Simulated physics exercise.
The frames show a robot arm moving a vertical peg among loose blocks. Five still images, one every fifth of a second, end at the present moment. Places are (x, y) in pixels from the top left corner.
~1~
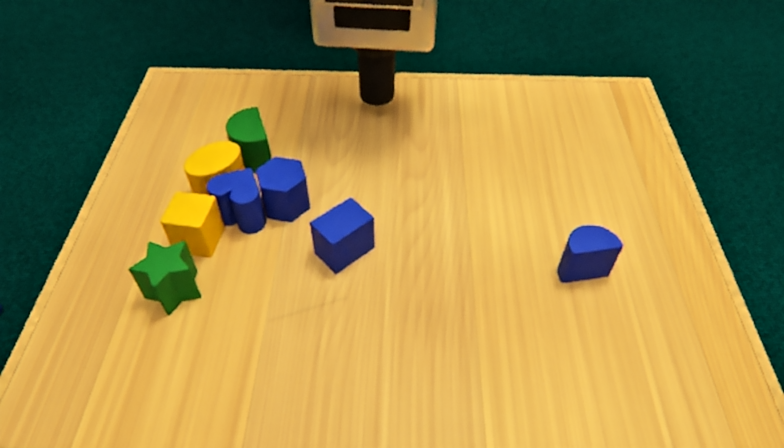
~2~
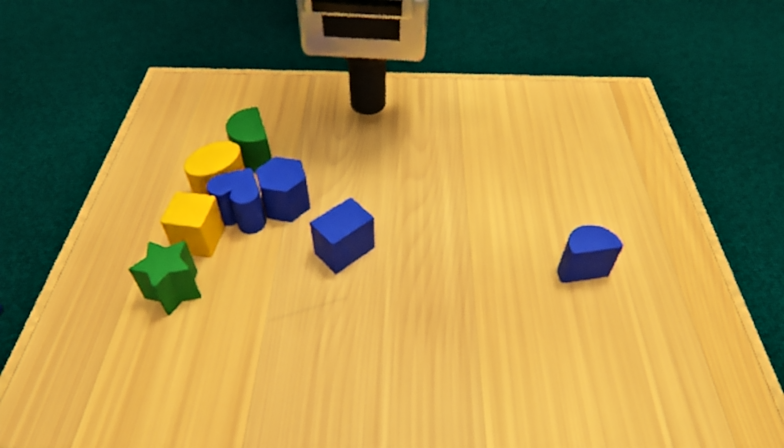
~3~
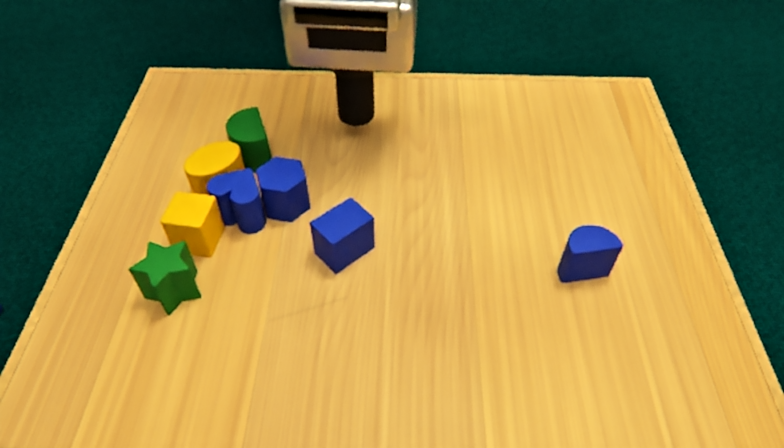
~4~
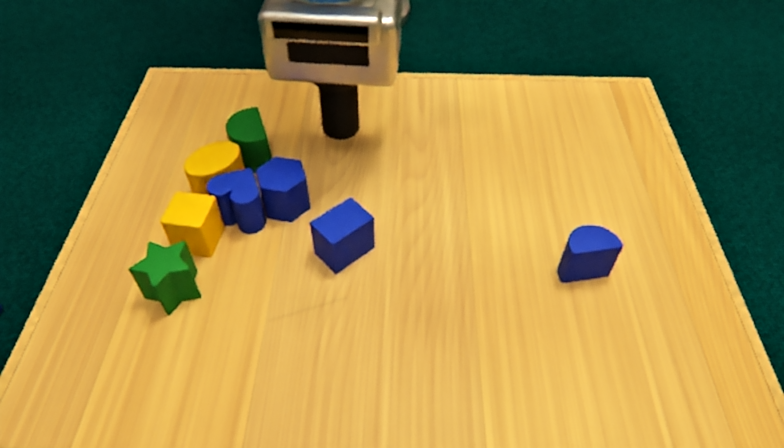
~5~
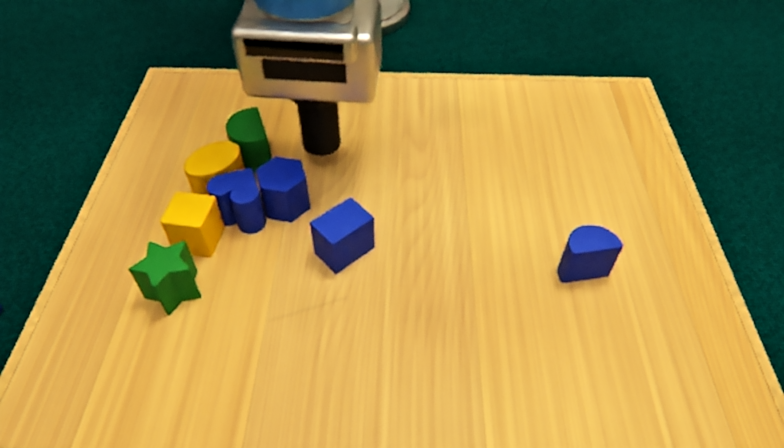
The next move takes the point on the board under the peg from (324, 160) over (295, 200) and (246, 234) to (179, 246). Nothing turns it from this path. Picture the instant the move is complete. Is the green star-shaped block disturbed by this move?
Once the path ends, it is where it was.
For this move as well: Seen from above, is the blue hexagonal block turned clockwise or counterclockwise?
If we look at it from overhead, the blue hexagonal block pivots counter-clockwise.
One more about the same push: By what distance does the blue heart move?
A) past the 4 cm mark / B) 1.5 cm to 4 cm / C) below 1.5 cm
A.
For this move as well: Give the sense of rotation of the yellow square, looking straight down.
It is turned anticlockwise.
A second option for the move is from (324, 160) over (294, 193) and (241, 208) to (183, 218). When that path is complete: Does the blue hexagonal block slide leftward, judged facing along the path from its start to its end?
Yes, that is what happens.
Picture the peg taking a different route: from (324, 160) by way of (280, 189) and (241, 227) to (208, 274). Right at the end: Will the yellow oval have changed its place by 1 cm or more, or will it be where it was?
It is still on its spot.
On the path given first. One third of the way, peg at (291, 185); blue heart at (224, 190), turned 25° clockwise; blue hexagonal block at (267, 200), turned 20° clockwise.
Two thirds of the way, peg at (241, 218); yellow square at (159, 216), turned 30° anticlockwise; blue heart at (198, 193), turned 40° clockwise; blue hexagonal block at (244, 238), turned 35° anticlockwise.
At the end, peg at (172, 230); green star-shaped block in place; yellow square at (111, 222), turned 65° anticlockwise; blue heart at (163, 184), turned 85° clockwise; blue hexagonal block at (243, 238), turned 35° anticlockwise.
